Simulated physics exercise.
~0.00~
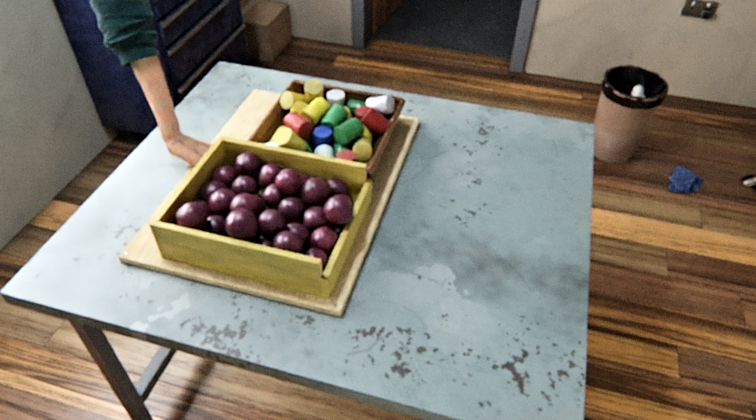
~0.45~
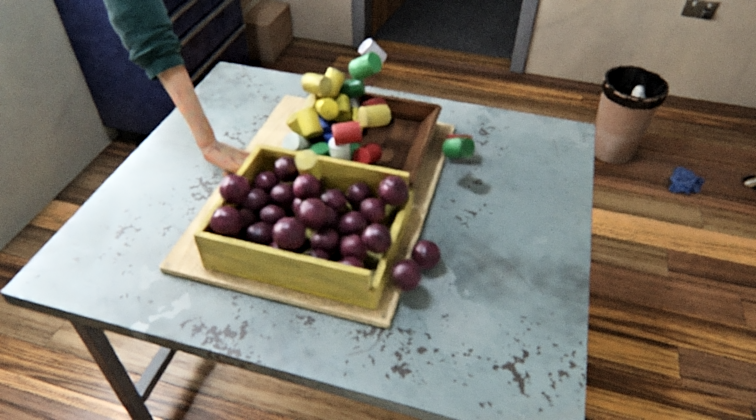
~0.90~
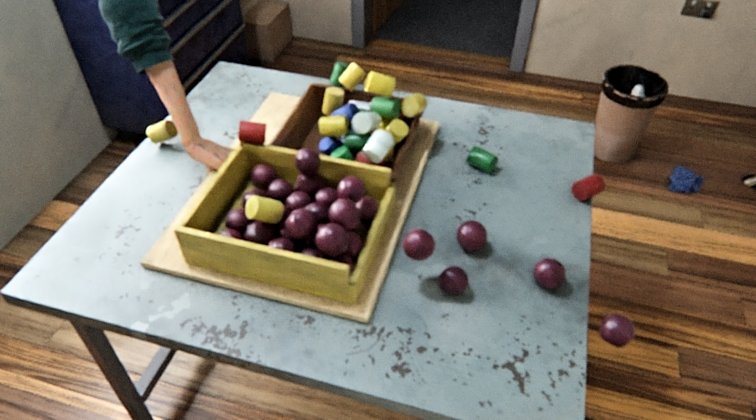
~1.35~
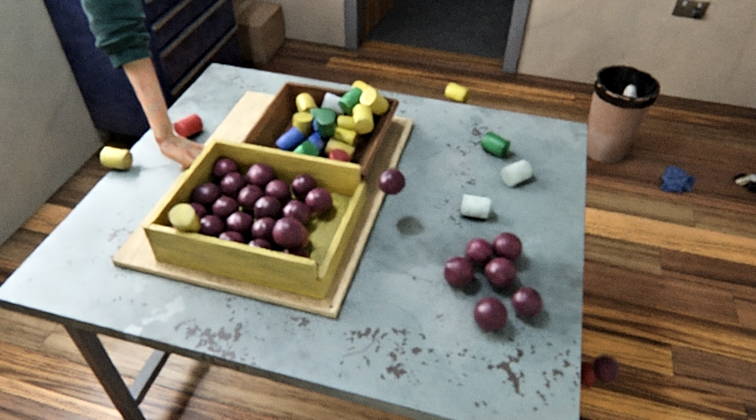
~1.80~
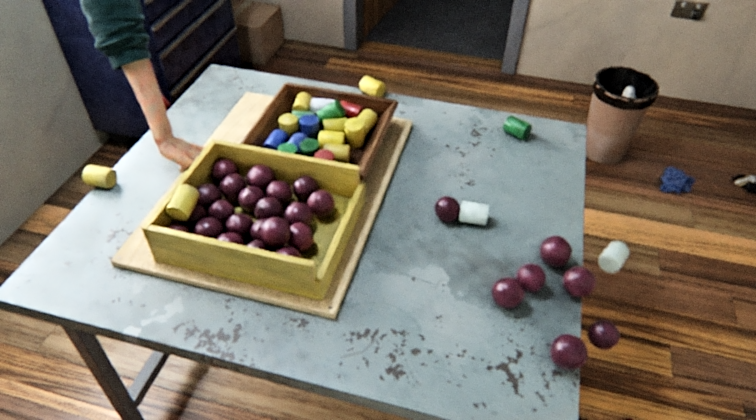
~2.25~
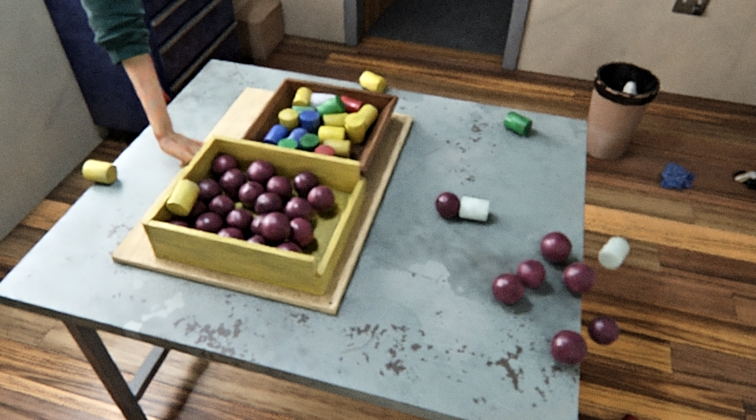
We see a hand at a board holding a yellow tub of dark purple balls and a wooden tub of colourful cylinders as it slides right and back left, pieces spilling from both, until it rests with several scattered across the table and most still inside.
